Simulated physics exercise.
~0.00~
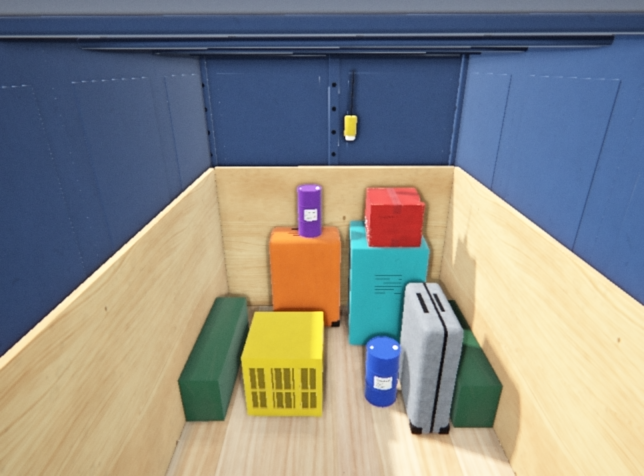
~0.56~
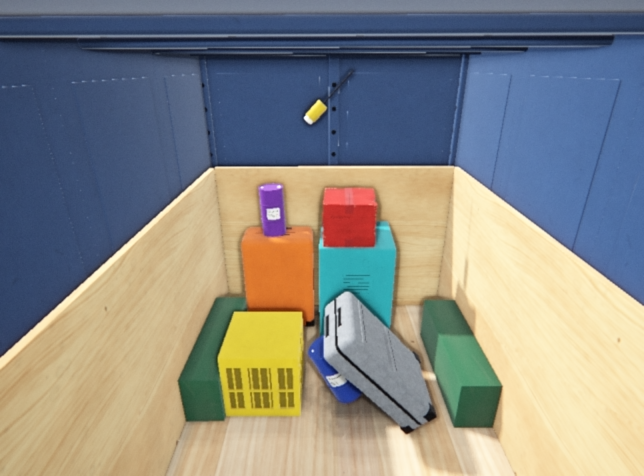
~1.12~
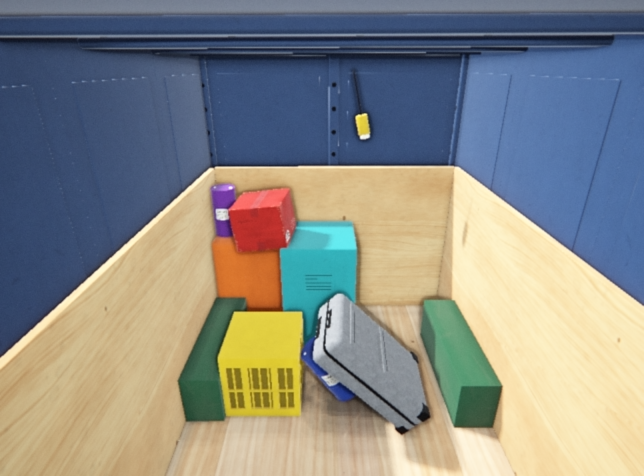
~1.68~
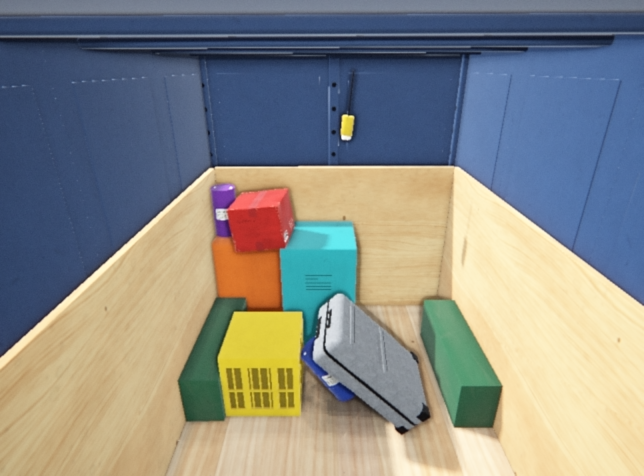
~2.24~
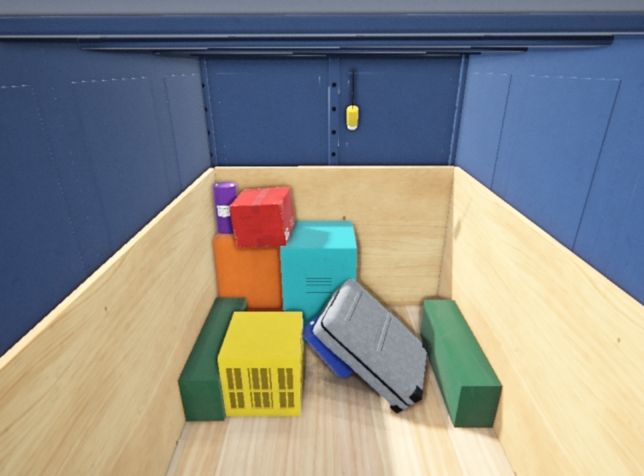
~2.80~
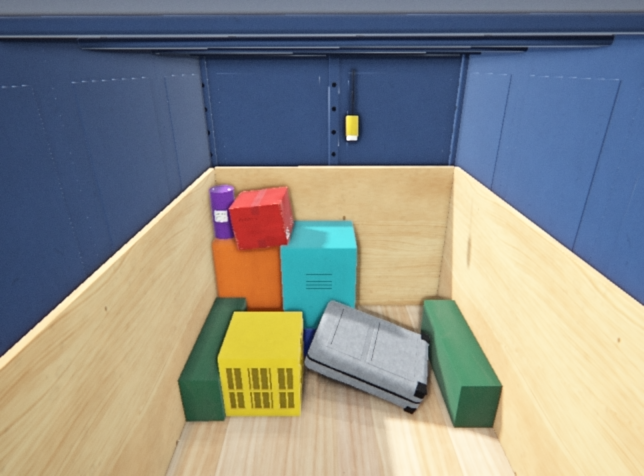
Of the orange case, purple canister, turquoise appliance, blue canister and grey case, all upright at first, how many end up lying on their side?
Two of them end up on their side, the blue canister and the grey case.
